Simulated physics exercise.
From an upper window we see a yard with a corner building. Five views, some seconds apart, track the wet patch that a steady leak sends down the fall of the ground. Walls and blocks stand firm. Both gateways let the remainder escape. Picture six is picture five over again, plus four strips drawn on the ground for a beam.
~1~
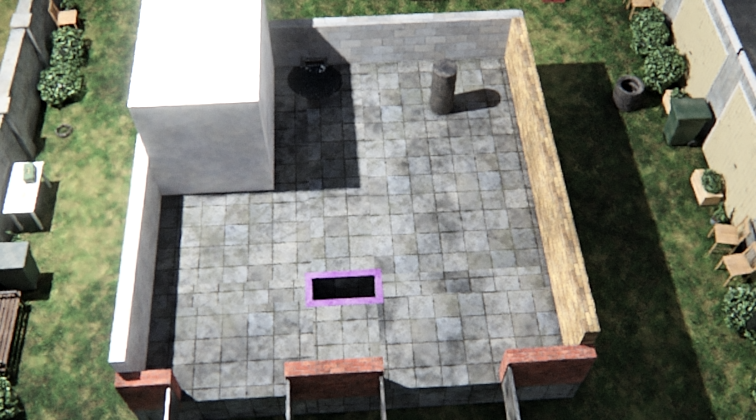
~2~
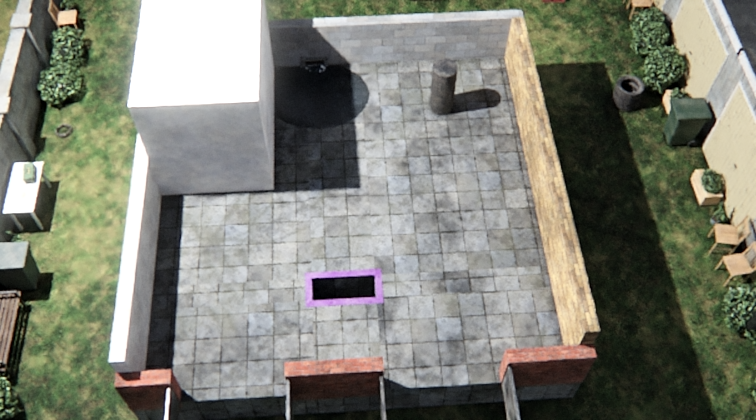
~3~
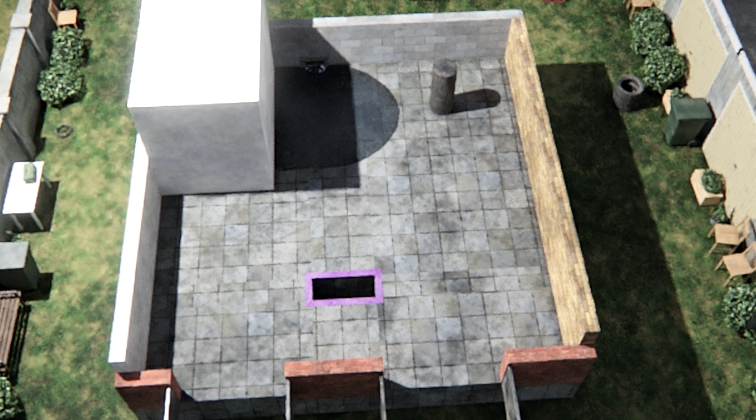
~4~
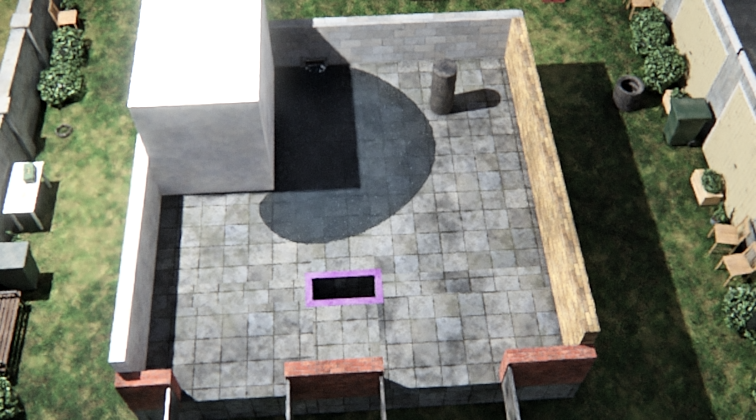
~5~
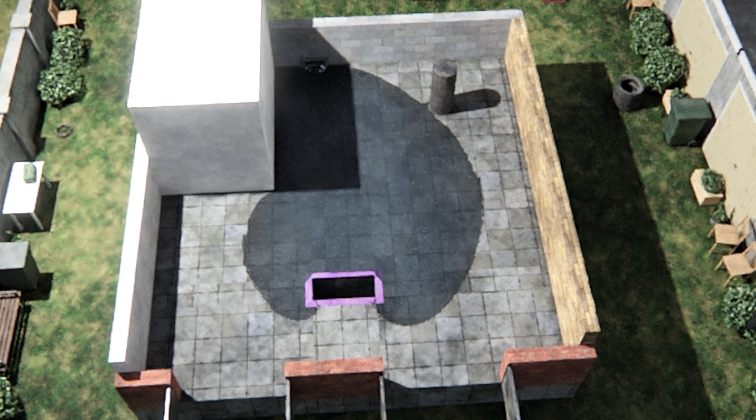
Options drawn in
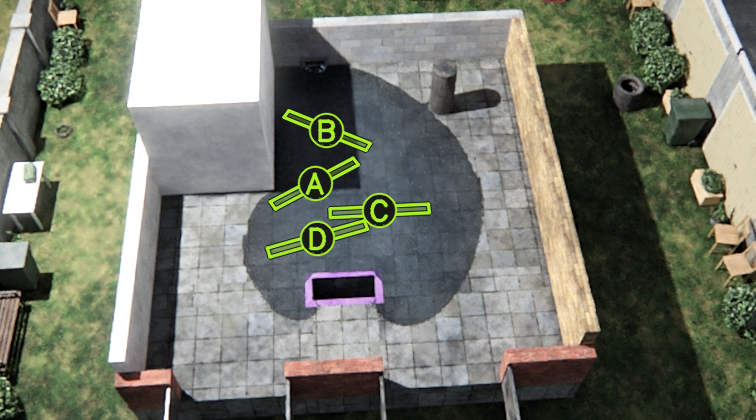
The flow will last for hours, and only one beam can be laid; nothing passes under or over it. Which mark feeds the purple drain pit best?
Place C.
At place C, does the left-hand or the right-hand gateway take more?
More leaves on the right.
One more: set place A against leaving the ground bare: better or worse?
It is worse.
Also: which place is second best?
It is B.
On the marked copy, A from (272, 205) to (355, 161); B from (286, 114) to (368, 146); C from (330, 213) to (428, 208); D from (268, 252) to (365, 225).
For place A, about 5 % of the stream runs into the purple drain pit, about 95 % out by the gates.
For place B, about 15 % of the stream runs into the purple drain pit, about 84 % out by the gates.
For place C, about 24 % of the stream runs into the purple drain pit, about 75 % out by the gates.
For place D, about 3 % of the stream runs into the purple drain pit, about 96 % out by the gates.
